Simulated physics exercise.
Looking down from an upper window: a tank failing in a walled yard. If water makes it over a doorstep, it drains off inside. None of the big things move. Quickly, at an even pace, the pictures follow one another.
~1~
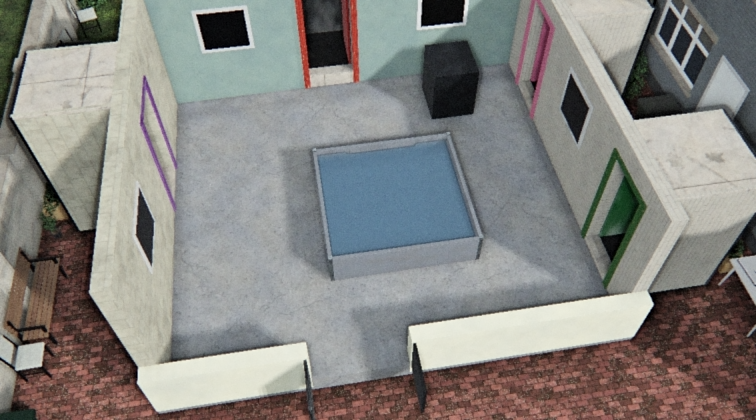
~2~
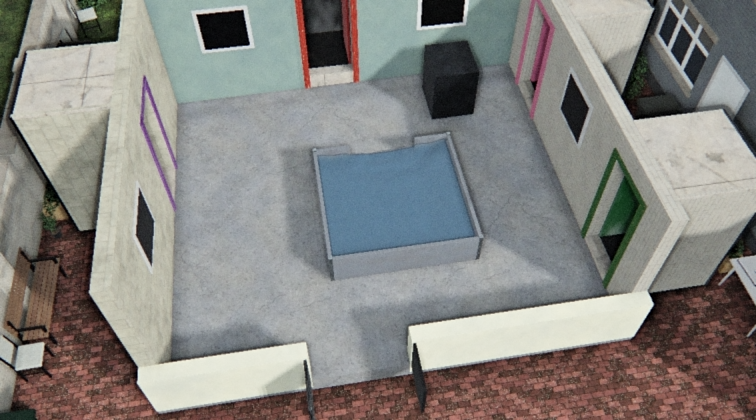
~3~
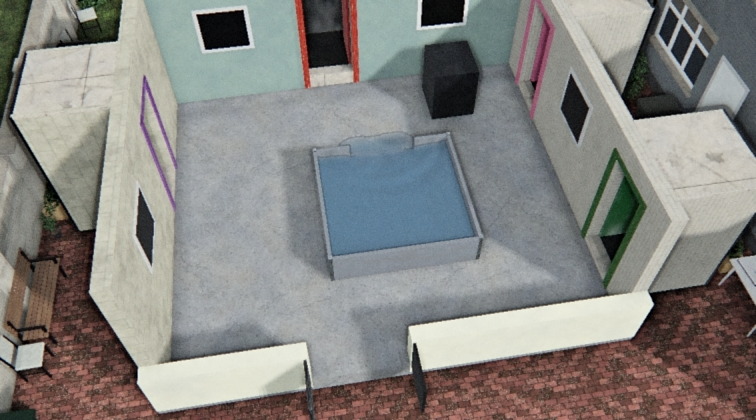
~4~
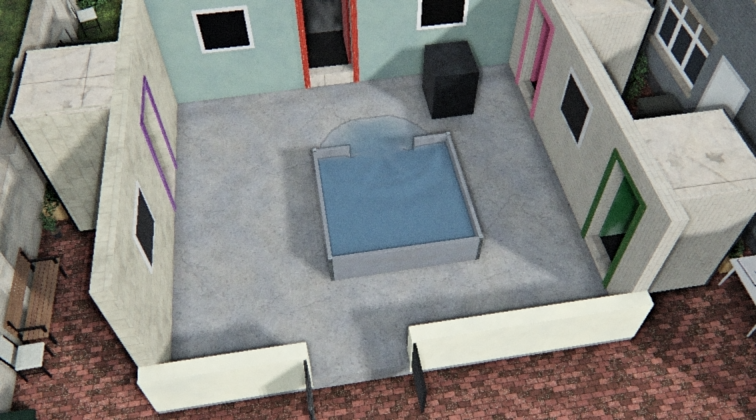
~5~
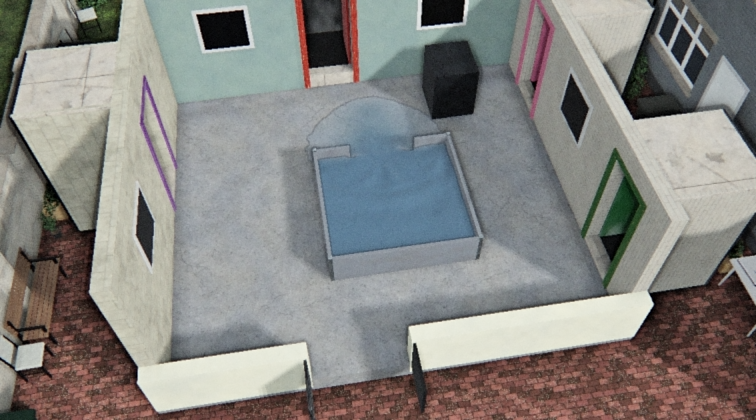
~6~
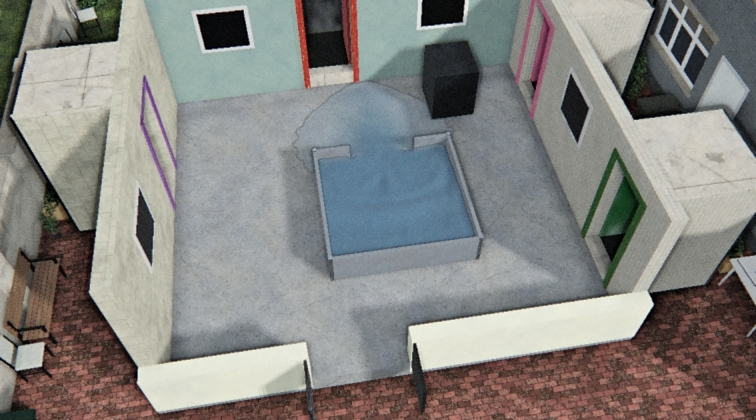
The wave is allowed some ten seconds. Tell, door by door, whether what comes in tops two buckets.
In the end the green door ends up within two buckets. The pink door ends up within two buckets. The purple door ends up within two buckets. The red door ends up within two buckets.
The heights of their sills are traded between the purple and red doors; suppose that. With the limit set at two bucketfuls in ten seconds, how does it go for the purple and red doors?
I expect the purple door remains below while the red one tops the limit.
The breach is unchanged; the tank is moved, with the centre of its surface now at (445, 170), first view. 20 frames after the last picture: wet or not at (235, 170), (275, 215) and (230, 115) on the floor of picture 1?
First spot swamped, second bare, third swamped.
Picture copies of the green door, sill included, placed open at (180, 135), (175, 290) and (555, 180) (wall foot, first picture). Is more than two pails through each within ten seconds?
First door gets past it, second door doesn't reach it, third door doesn't reach it.
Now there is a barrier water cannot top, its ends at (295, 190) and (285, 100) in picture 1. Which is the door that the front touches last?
Result: The green-painted one.
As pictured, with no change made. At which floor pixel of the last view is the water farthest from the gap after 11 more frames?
The flood front should get to about (178, 106).
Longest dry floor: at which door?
I'd go with the door marked green.
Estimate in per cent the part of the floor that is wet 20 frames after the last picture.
I make it 35 per cent.
A moment on, water covers 15 % of the floor; the green door not reached, the pink door not reached, the purple door not reached, the red door wet at the sill, nothing in.
Next, water covers 25 % of the floor; the green door not reached, the pink door not reached, the purple door not reached, the red door wet at the sill, nothing in.
Then, water covers 35 % of the floor; the green door not reached, the pink door wet at the sill, nothing in, the purple door wet at the sill, nothing in, the red door wet at the sill, nothing in.
Later, water covers 75 % of the floor; the green door wet at the sill, nothing in, the pink door under two buckets in, the purple door wet at the sill, nothing in, the red door wet at the sill, nothing in.
In the end, water covers 95 % of the floor; the green door wet at the sill, nothing in, the pink door under two buckets in, the purple door wet at the sill, nothing in, the red door wet at the sill, nothing in.
